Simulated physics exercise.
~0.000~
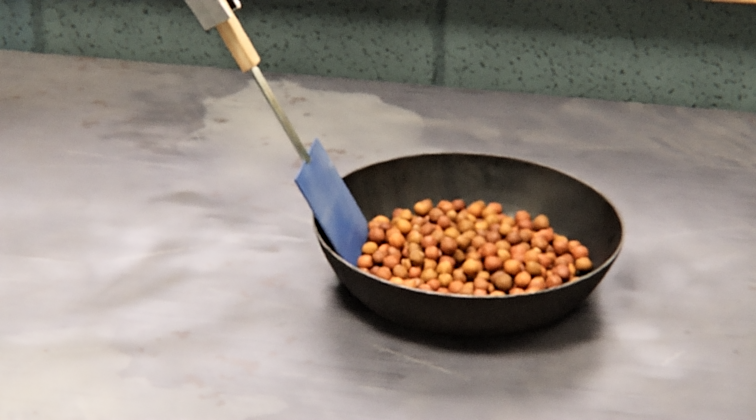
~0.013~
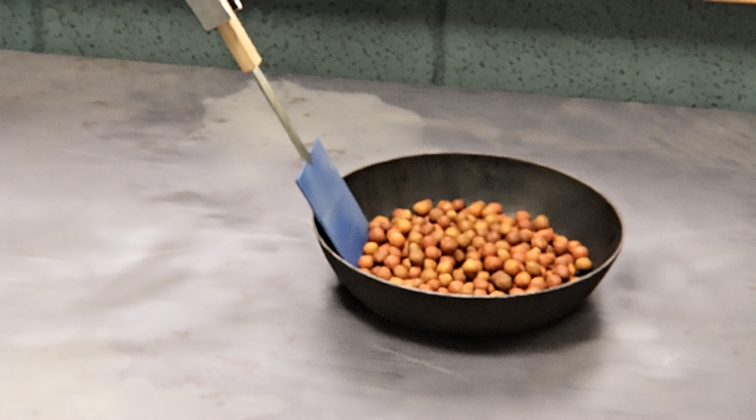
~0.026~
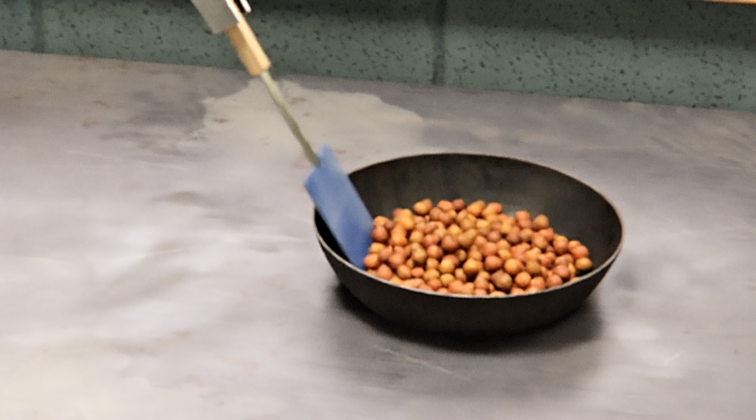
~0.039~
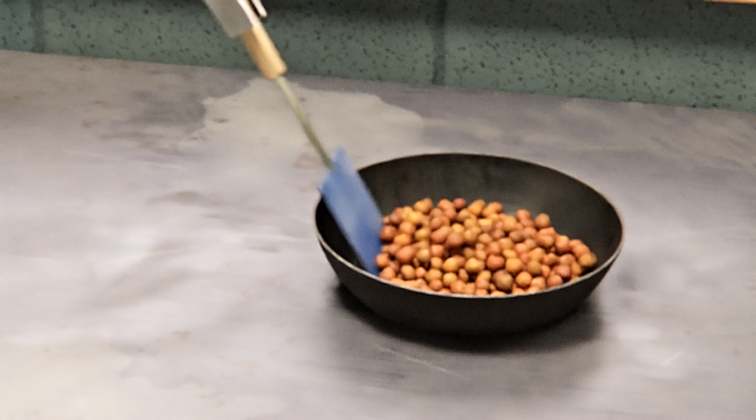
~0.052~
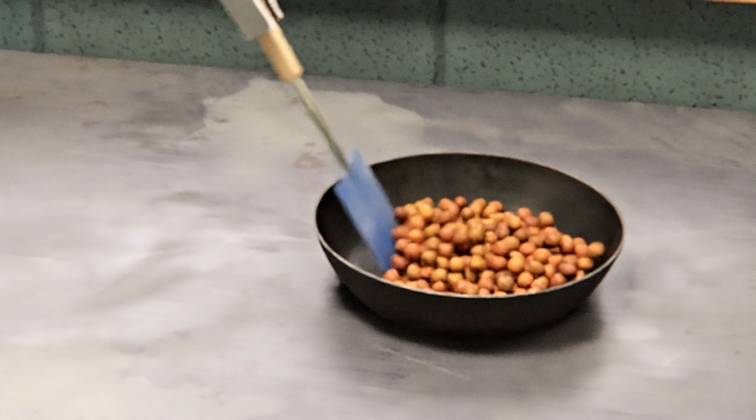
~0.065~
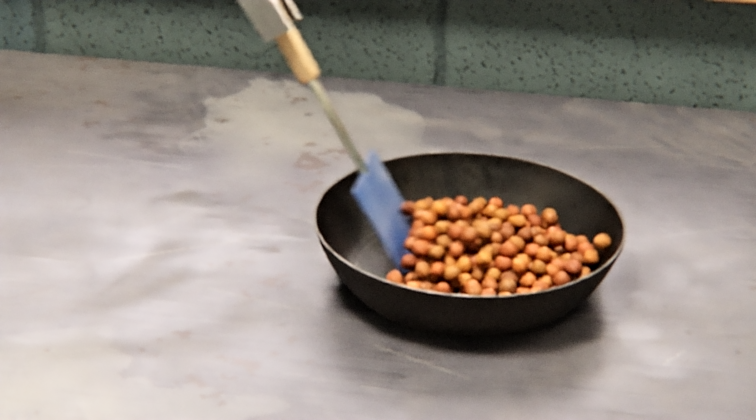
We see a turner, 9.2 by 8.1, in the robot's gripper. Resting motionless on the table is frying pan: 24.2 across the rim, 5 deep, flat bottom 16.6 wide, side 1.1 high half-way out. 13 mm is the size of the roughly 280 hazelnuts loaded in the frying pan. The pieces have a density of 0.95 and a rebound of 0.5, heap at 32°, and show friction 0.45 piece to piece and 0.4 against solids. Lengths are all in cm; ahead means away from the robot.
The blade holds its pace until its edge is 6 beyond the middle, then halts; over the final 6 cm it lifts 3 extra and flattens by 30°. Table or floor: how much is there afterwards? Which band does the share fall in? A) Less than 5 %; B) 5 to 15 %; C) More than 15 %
B.
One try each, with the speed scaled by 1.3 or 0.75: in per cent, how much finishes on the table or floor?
Near 10 and near 5 percent respectively.
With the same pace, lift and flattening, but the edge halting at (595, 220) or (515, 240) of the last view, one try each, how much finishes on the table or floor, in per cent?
First try about 30 percent, second about 0 percent.
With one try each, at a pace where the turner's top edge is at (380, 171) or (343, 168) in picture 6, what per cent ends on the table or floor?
Roughly 10 per cent, then roughly 0 per cent.
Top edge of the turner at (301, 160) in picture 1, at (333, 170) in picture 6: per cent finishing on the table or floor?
Around 0 per cent finishes on the table or floor.
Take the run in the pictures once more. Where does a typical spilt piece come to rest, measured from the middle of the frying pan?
Close to 26 cm from the centre.
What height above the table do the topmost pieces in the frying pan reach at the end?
Close to 5.5 centimetres high.
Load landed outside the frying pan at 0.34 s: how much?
Share at that moment: About 6 %.
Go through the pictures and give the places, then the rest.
The first picture shows turner top edge at (306, 158), sloping 60°; upper third of the load around (461, 252), from x 360 to 585, top at y 205; 279 in the frying pan.
The second picture shows turner top edge at (307, 159), sloping 60°; upper third of the load around (461, 252), from x 360 to 585, top at y 205.
The third picture shows turner top edge at (315, 162), sloping 60°; upper third of the load around (454, 252), from x 360 to 585, top at y 205.
The fourth picture shows turner top edge at (330, 166), sloping 60°; upper third of the load around (459, 251), from x 360 to 590, top at y 205.
The fifth picture shows turner top edge at (346, 168), sloping 60°; upper third of the load around (462, 247), from x 365 to 595, top at y 205.
The sixth picture shows turner top edge at (363, 170), sloping 60°; upper third of the load around (470, 245), from x 365 to 605, top at y 200; 279 in the frying pan.
By 0.10 s, sloping 59°, highest piece 5 above the table; 279 in the frying pan.
By 0.13 s, sloping 48°, highest piece 6 above the table; 279 in the frying pan.
By 0.34 s, sloping 30°, highest piece 6 above the table; 258 in the frying pan, 18 on the table or floor, 3 on the blade or in flight.
By 1.39 s, sloping 30°, highest piece 5 above the table; 257 in the frying pan, 22 on the table or floor.
Final count, 257 in the frying pan, 22 on the table or floor. That is 8 % on the table or floor.
